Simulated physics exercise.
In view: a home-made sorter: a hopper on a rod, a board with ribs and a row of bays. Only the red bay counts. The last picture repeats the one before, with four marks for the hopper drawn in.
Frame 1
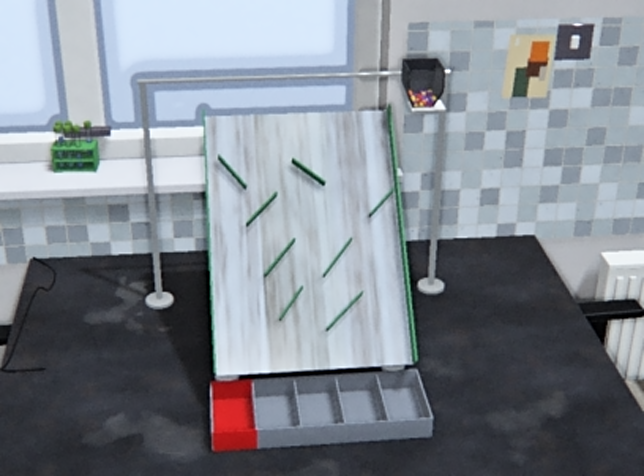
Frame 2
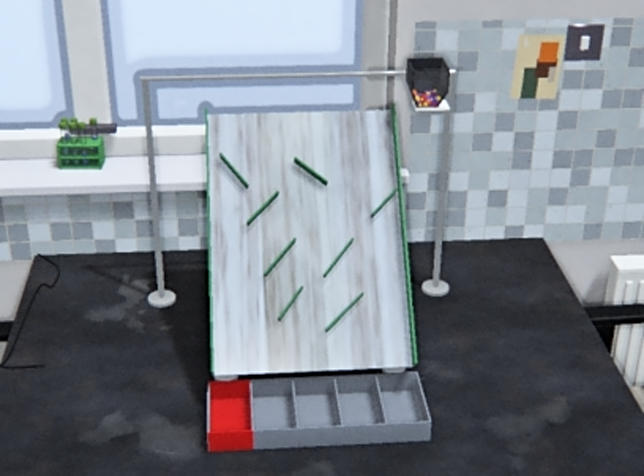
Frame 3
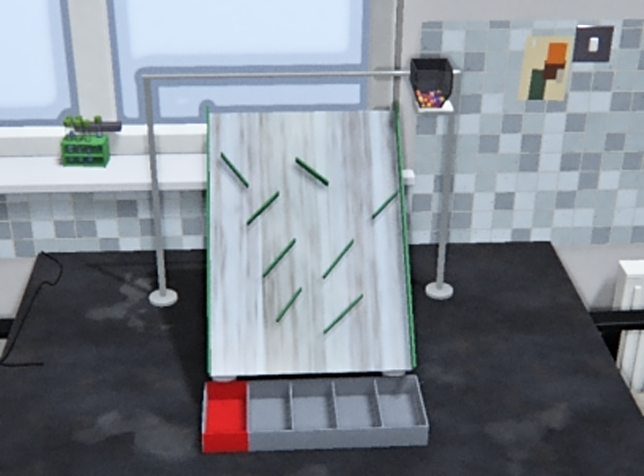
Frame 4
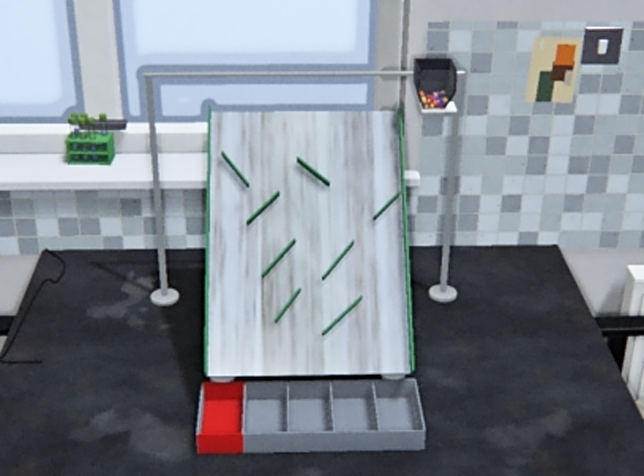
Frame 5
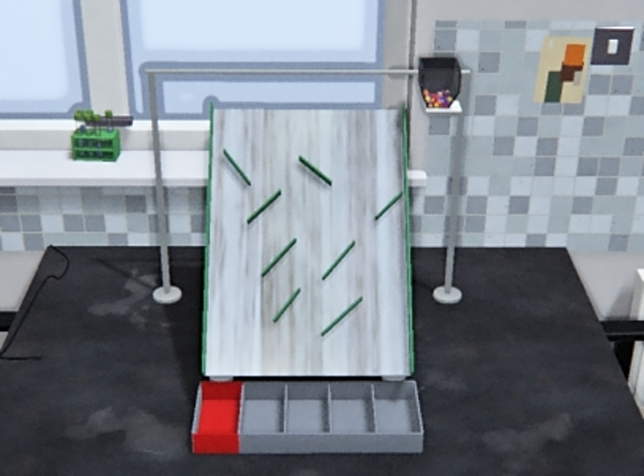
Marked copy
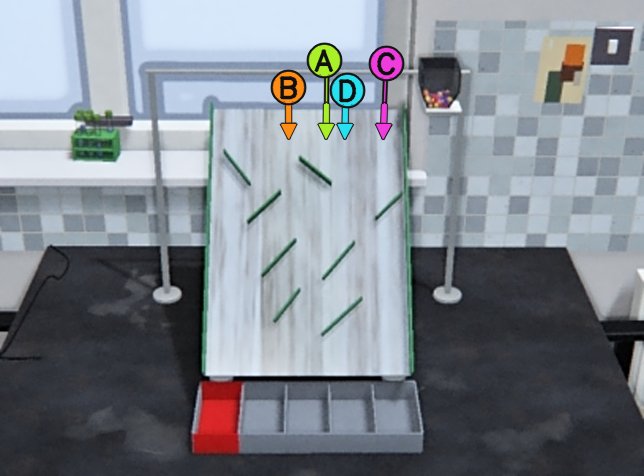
The camera drifts slightly sideways around a dark tabletop, seen from the front and a little above, in a room with windows and grey tiles behind. A pale streaked board with green ribs leans above a row of five bays, the leftmost red and the others grey, while a dark hopper of colourful beads sits on a rod at upper right. Nothing else moves.
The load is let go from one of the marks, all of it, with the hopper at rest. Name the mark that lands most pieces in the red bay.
Best: B.
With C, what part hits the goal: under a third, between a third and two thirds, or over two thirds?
It is under a third.
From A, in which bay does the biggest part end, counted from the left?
It is the fifth one.
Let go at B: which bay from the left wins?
The first from the left.
On the marked copy, mark A meets the board at (326, 133); mark B meets the board at (288, 133); mark C meets the board at (383, 133); mark D meets the board at (344, 133).
For mark A, just a few in the red bay, roughly half in other bays, roughly half outside the box.
For mark B, roughly a third in the red bay, about a tenth in other bays, roughly half outside the box.
For mark C, about a tenth in the red bay, roughly half in other bays, roughly a third outside the box.
For mark D, about a tenth in the red bay, roughly a third in other bays, roughly half outside the box.
